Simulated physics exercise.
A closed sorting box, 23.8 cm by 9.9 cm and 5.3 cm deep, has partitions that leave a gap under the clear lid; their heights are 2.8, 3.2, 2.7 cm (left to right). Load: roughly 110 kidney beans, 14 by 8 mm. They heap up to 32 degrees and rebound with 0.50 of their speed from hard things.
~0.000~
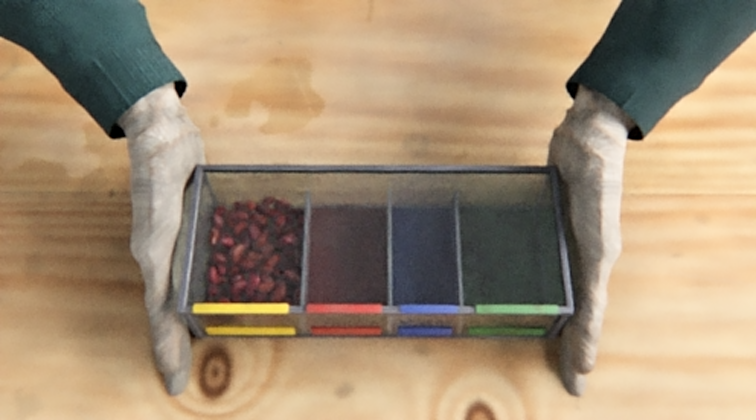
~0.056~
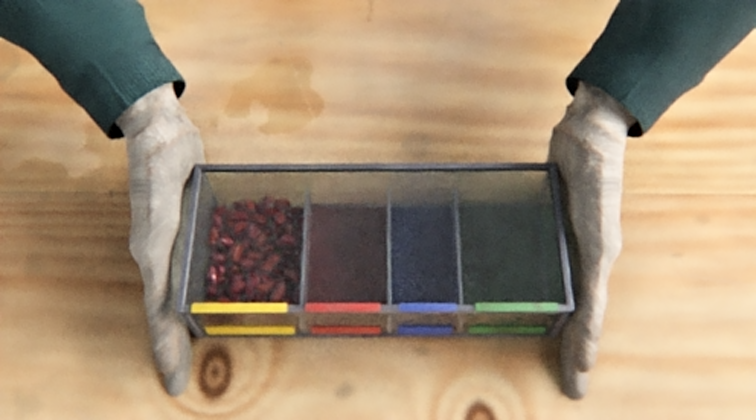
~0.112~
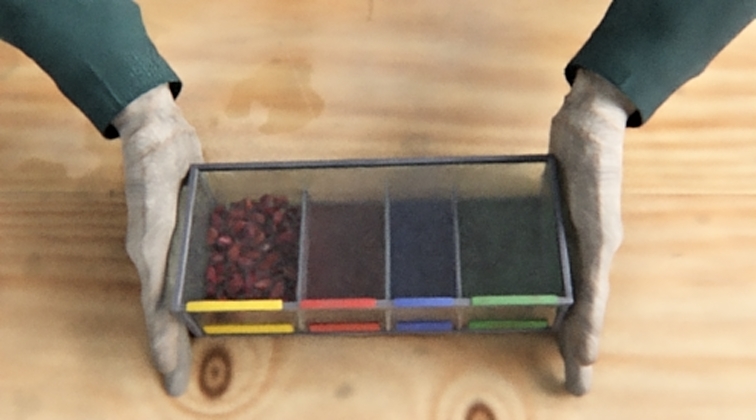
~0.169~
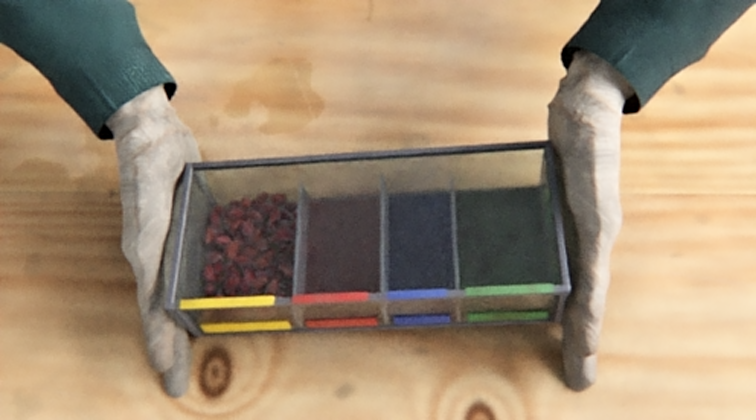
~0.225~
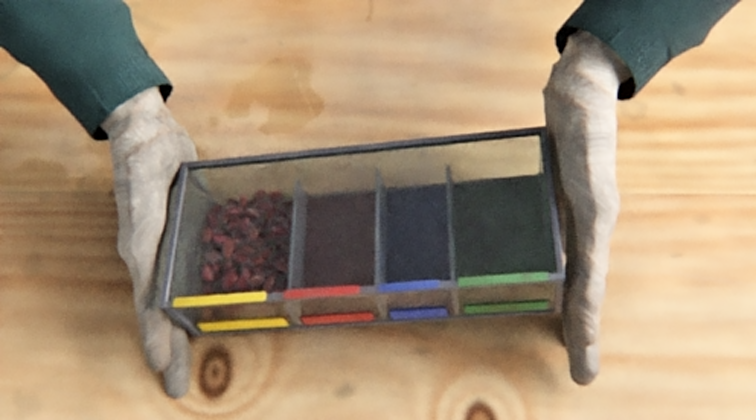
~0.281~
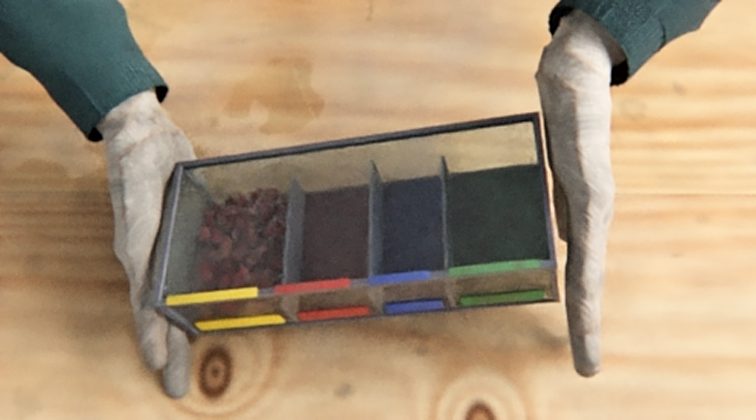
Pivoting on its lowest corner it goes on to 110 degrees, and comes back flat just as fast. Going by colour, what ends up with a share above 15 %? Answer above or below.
Red below, blue below, green below, yellow above.
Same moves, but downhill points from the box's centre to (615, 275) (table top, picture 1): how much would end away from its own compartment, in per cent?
Some 100 per cent.
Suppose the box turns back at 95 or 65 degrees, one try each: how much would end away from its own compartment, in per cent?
About 0 and 0 per cent.
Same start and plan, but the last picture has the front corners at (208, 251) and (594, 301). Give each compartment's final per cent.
Red 0, blue 0, green 100, yellow 0.
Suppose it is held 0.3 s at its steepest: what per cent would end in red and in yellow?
In that case red 0, yellow 100.
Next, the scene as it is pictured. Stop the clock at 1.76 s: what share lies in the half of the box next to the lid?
Some 40 per cent.
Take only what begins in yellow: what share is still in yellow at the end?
Roughly 100 per cent.
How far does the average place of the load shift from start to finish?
Some 1.5 cm.
Then, at 1.76 s, tilt 110 degrees; yellow 100 %.
After 2.75 s, tilt 51 degrees; yellow 100 %.
After 3.73 s, tilt 0 degrees; yellow 100 %.
In the end, at 4.3 s, red 0 %, blue 0 %, green 0 %, yellow 100 %.
